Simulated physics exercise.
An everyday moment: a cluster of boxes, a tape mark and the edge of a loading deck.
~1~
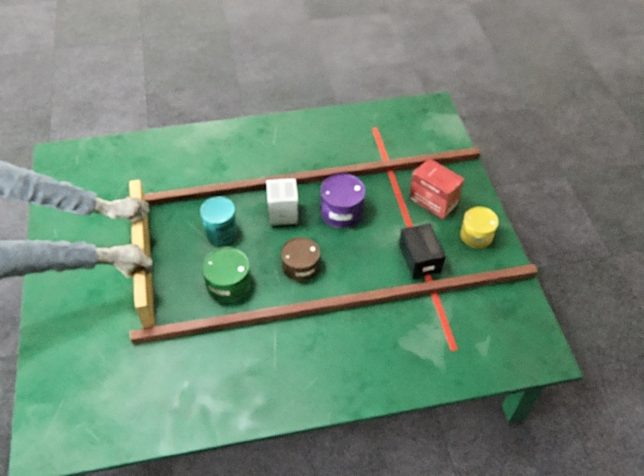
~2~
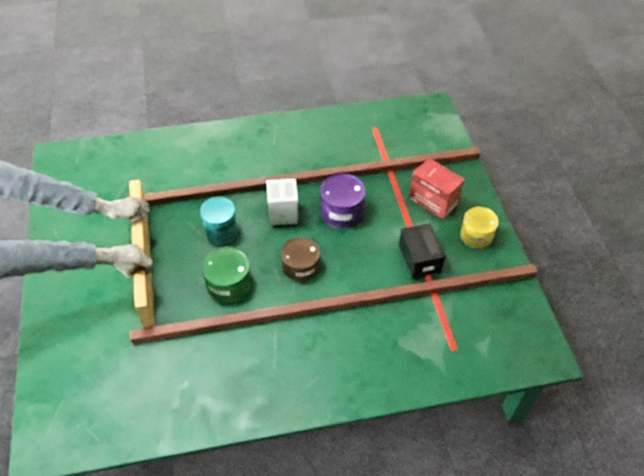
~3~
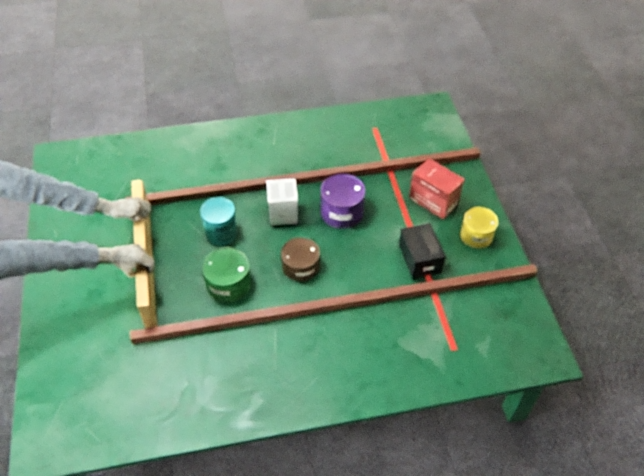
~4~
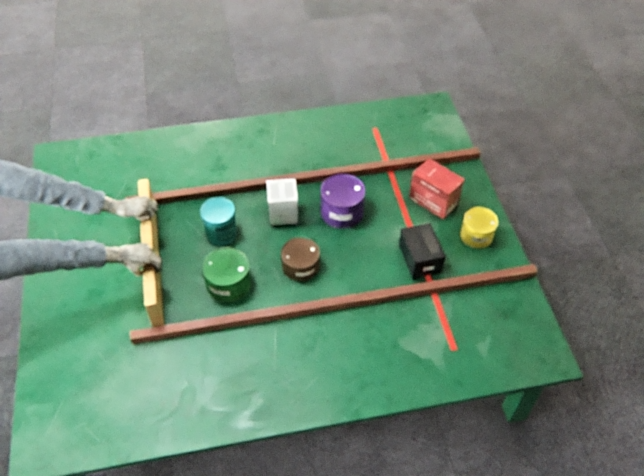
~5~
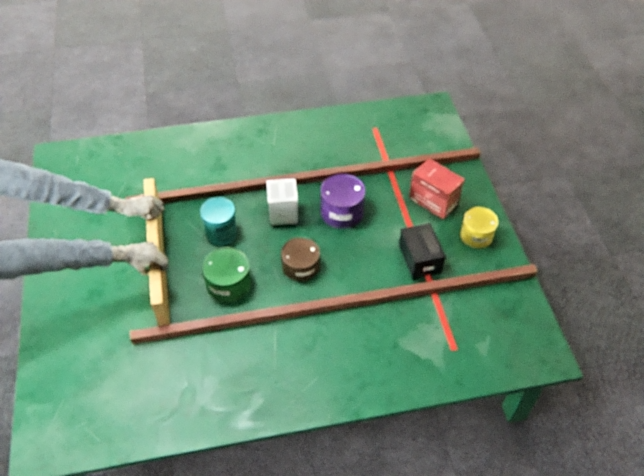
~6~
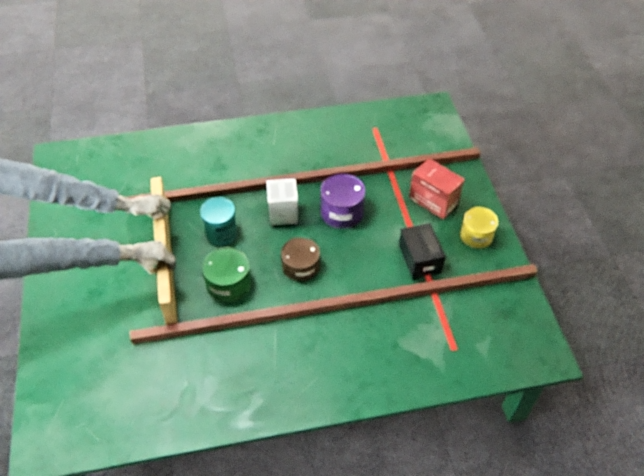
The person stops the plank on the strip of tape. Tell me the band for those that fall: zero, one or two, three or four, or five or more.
The number that fall off is zero.
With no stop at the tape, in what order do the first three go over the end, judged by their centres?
In order: The red box, then the yellow canister, then the black tote.
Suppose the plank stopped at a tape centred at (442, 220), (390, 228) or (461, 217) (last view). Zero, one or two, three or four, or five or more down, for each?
The falls would be just one or two; no fall at all; 3 or 4.
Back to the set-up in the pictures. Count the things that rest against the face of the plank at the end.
3 of them.
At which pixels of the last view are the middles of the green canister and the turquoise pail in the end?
First (441, 240), then (420, 194).
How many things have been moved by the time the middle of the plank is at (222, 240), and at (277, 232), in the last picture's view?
At the one place 2, at the other 5.
A little later, none off yet; yellow canister at rest near (479, 228); red box at rest near (436, 189); black tote at rest near (421, 251).
When it is over, the number that fall off is zero.
